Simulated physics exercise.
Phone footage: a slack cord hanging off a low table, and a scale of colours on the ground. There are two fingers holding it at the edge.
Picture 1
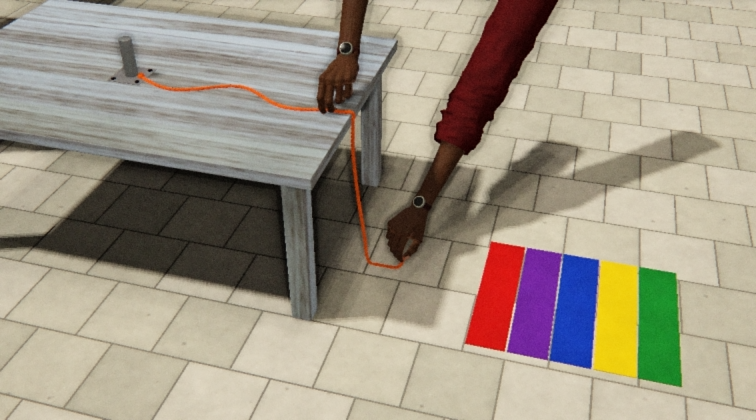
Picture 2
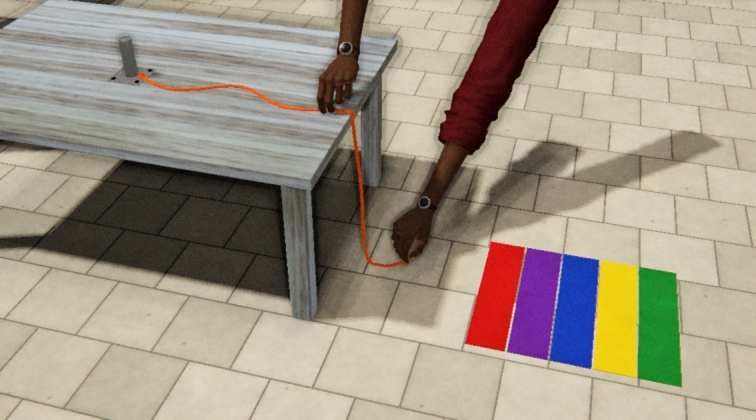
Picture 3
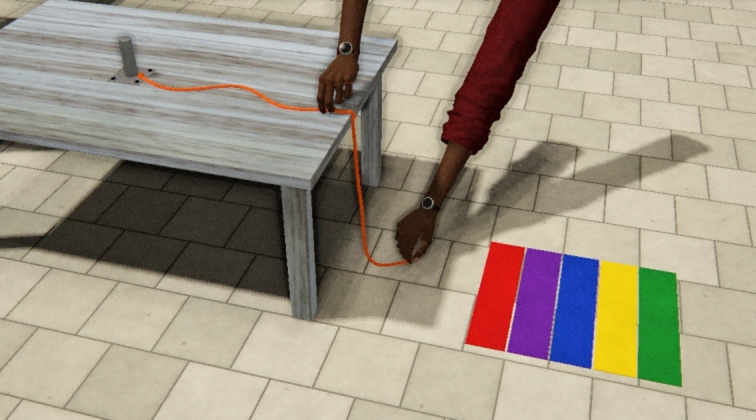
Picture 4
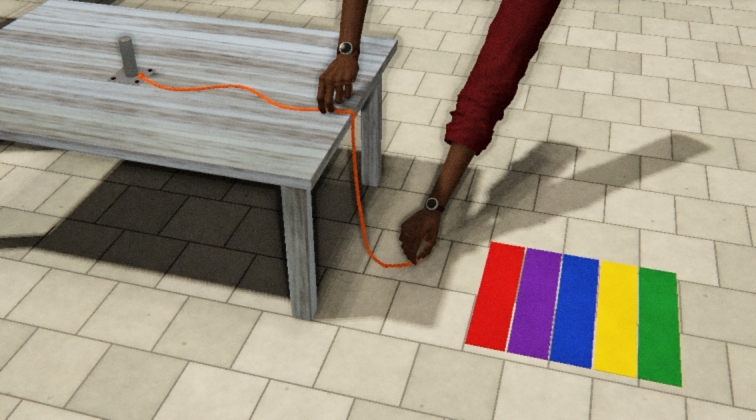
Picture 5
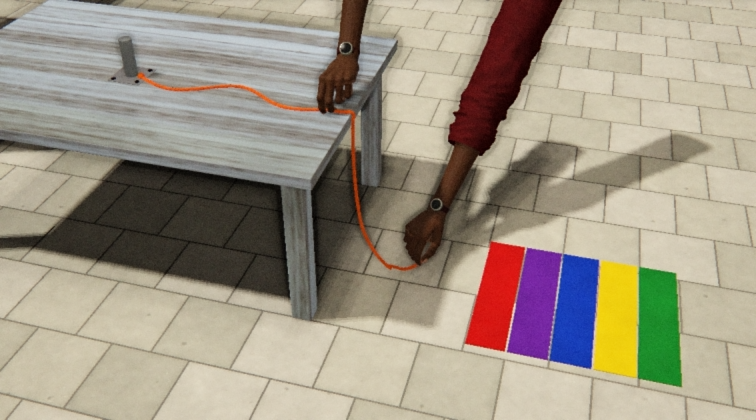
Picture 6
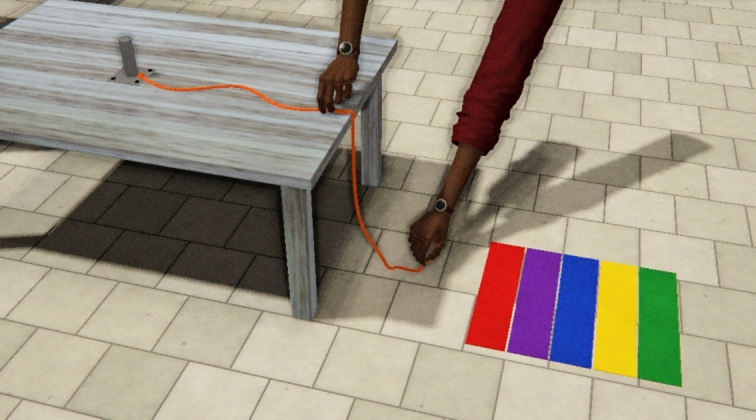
Hands holding an orange cord at a low table's edge, the lower one drawing its slack end slightly right above paving.
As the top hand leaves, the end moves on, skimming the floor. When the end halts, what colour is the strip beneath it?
Purple.
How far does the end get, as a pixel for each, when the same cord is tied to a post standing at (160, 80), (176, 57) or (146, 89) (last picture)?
Try by try, around (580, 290), (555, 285) and (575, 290).
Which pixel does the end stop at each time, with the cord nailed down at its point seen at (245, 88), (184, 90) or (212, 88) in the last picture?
In order: (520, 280), then (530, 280), then (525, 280).
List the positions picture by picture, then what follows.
The first picture shows end (403, 258); red (490, 327); purple (531, 335); blue (573, 343); yellow (616, 351); green (660, 360).
The second picture shows end (409, 259); cord through (160, 86) (233, 86) (288, 108) (353, 129) (362, 195) (366, 253).
The third picture shows end (412, 260).
The fourth picture shows end (417, 261); cord through (160, 86) (233, 86) (288, 108) (353, 129) (358, 194) (370, 253).
The fifth picture shows end (421, 261).
The sixth picture shows end (426, 262); cord through (160, 86) (233, 86) (288, 108) (353, 129) (355, 194) (378, 251).
Early on, end near (469, 270); short of the strips.
Midway, end near (511, 278); over red.
At the end of the slack, end near (536, 282); over purple. It halts on the purple strip.
